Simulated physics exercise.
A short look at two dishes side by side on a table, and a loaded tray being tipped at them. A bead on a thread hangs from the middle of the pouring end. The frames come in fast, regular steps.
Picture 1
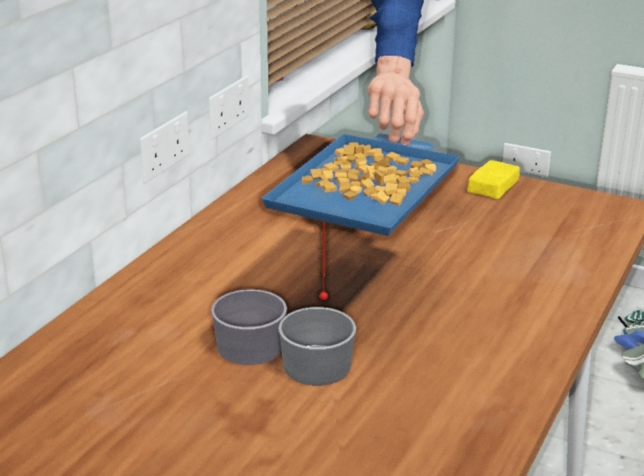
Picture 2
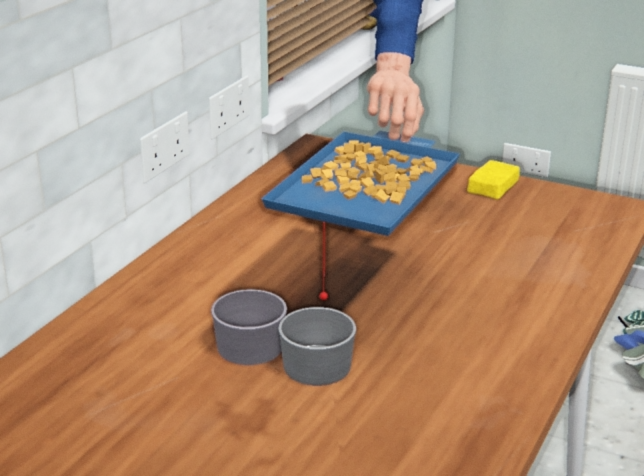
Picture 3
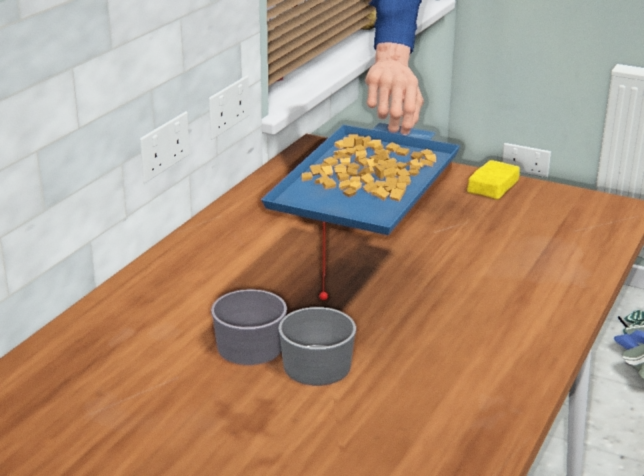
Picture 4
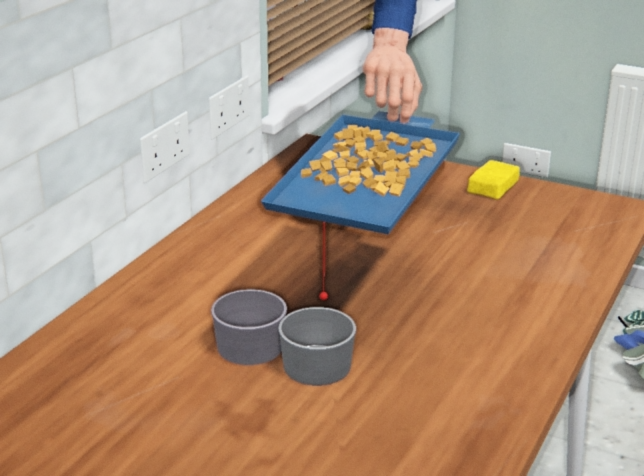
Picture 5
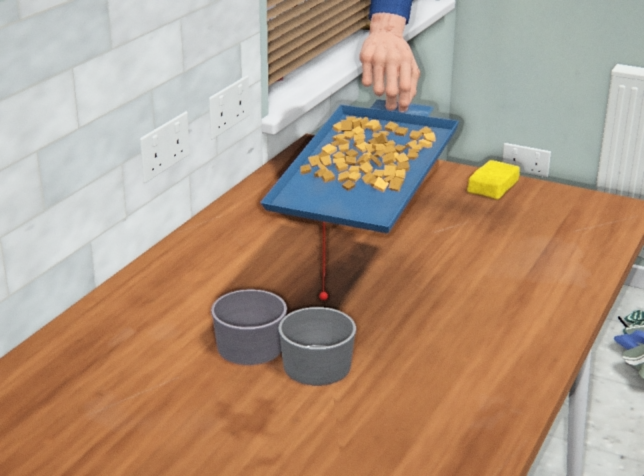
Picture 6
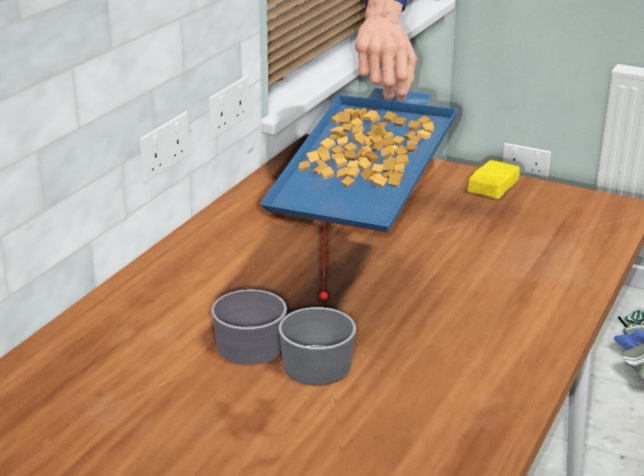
A hand in a blue sleeve raises the far end of a blue tray of golden-brown cereal squares, tilting it steadily toward the near left while the squares keep their places on it. Below, two grey dishes sit side by side on a wooden table, near a hanging red bead, with a yellow sponge behind. The still, raised view takes in a room corner with pale tiles, sockets and a blind.
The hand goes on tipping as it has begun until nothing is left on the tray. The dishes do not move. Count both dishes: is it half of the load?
In the dishes lies over half of it.
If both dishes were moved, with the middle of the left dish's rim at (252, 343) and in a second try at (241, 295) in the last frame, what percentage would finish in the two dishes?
In turn 10 and 70 in a hundred.
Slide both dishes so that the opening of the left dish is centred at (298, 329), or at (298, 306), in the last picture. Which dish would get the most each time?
At the first place the left one, at the second the left-hand dish.
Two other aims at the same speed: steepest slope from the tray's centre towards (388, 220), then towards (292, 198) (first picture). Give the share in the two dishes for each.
Roughly 0 per cent, and 30 per cent.
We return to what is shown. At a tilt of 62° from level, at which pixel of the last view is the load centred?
At about (302, 201).
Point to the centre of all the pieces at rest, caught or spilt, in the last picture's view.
Near (264, 345).
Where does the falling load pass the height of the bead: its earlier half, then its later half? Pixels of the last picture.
Around (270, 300) and then (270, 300).
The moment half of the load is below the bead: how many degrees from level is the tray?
At some 100 degrees.
Shortly afterwards, tray tipped steeply; the bulk on the tray; a little in the air.
Next, tray tipped past a quarter turn; near a quarter on the tray; near a quarter in the right dish; near a third in the left dish; a little outside both; near a quarter in the air.
Some moments later, tray tipped past a quarter turn; near a third in the right dish; near half in the left dish; a little outside both.
In the end, tray tipped past a quarter turn; near a third in the right dish; near half in the left dish; a little outside both.
